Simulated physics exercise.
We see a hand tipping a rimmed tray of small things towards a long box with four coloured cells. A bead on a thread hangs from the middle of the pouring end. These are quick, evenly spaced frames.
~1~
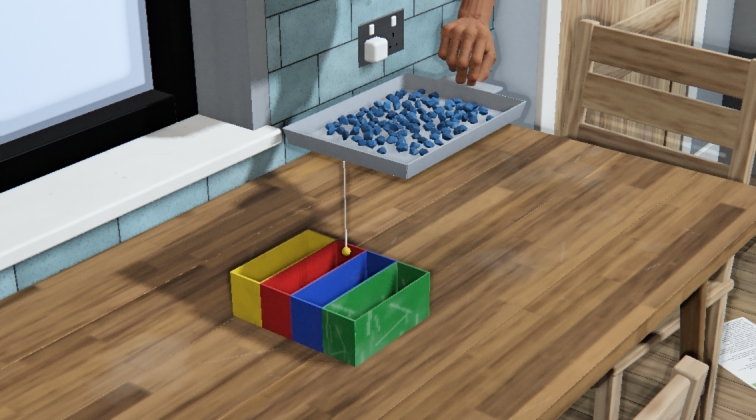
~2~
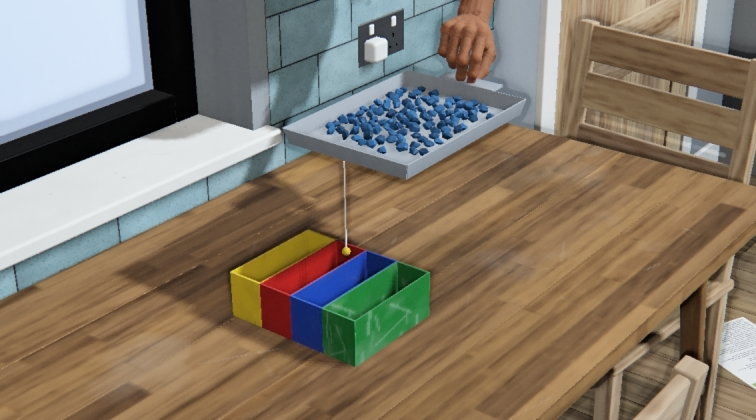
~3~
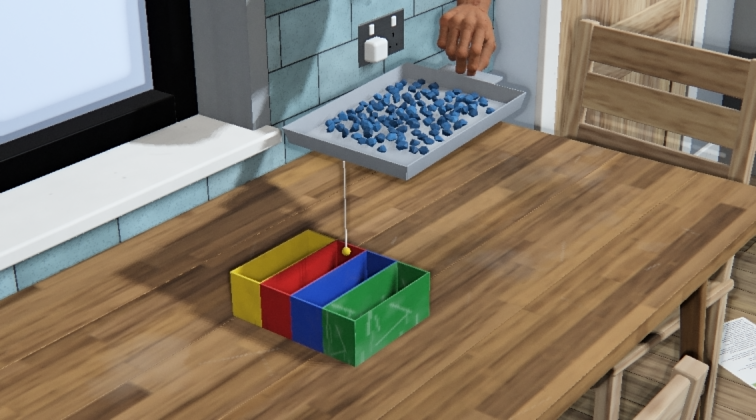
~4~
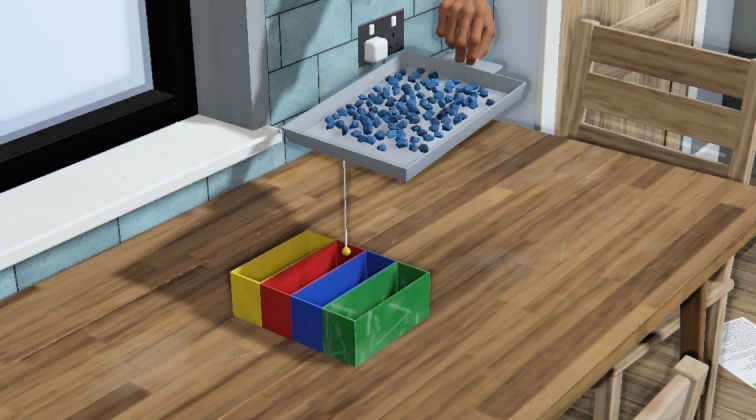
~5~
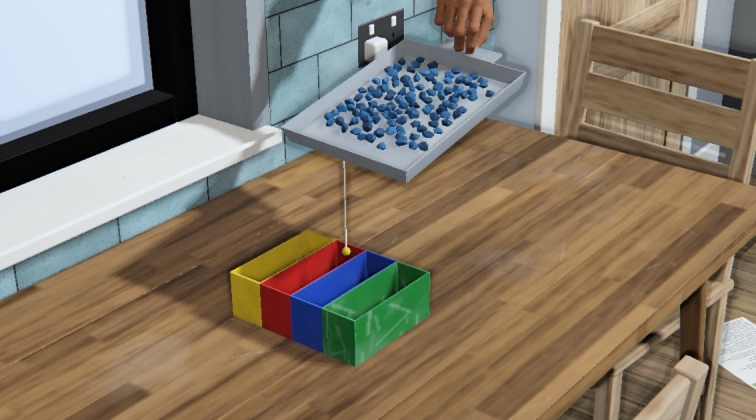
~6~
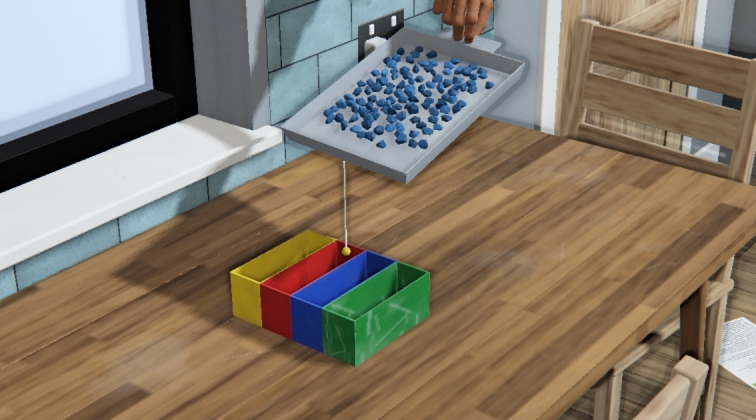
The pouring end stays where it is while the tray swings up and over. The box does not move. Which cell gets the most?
The green cell gets the most.
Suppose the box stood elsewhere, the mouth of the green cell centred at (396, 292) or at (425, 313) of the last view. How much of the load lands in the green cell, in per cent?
Roughly 40 per cent, and 0 per cent.
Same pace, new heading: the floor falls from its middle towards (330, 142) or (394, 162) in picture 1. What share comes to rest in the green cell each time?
The first gives 0 %, the second 50 %.
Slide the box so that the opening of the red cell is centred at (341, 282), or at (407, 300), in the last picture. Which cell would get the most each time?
First that blue cell, then the cell in yellow.
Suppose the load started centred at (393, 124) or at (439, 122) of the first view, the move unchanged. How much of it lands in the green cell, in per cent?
Roughly 40 per cent, and 50 per cent.
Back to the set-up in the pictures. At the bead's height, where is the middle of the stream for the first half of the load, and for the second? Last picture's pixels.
The first part at (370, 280); the rest at (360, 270).
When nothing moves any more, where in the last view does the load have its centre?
At about (362, 333).
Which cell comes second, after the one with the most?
The runner-up: Blue.
Soon after the last picture, tray tipped steeply; all on the tray.
A little later, tray tipped right over; about half on the tray; about a quarter in the green cell; a small part in the blue cell; a stray few in the red cell; about a quarter falling or outside the box.
Later still, tray tipped past a quarter turn; about half in the green cell; about a quarter in the blue cell; a small part in the red cell; a stray few in the yellow cell; about a quarter falling or outside the box.
At rest, tray tipped past a quarter turn; about half in the green cell; about a quarter in the blue cell; a small part in the red cell; a stray few in the yellow cell; about a quarter outside the box.
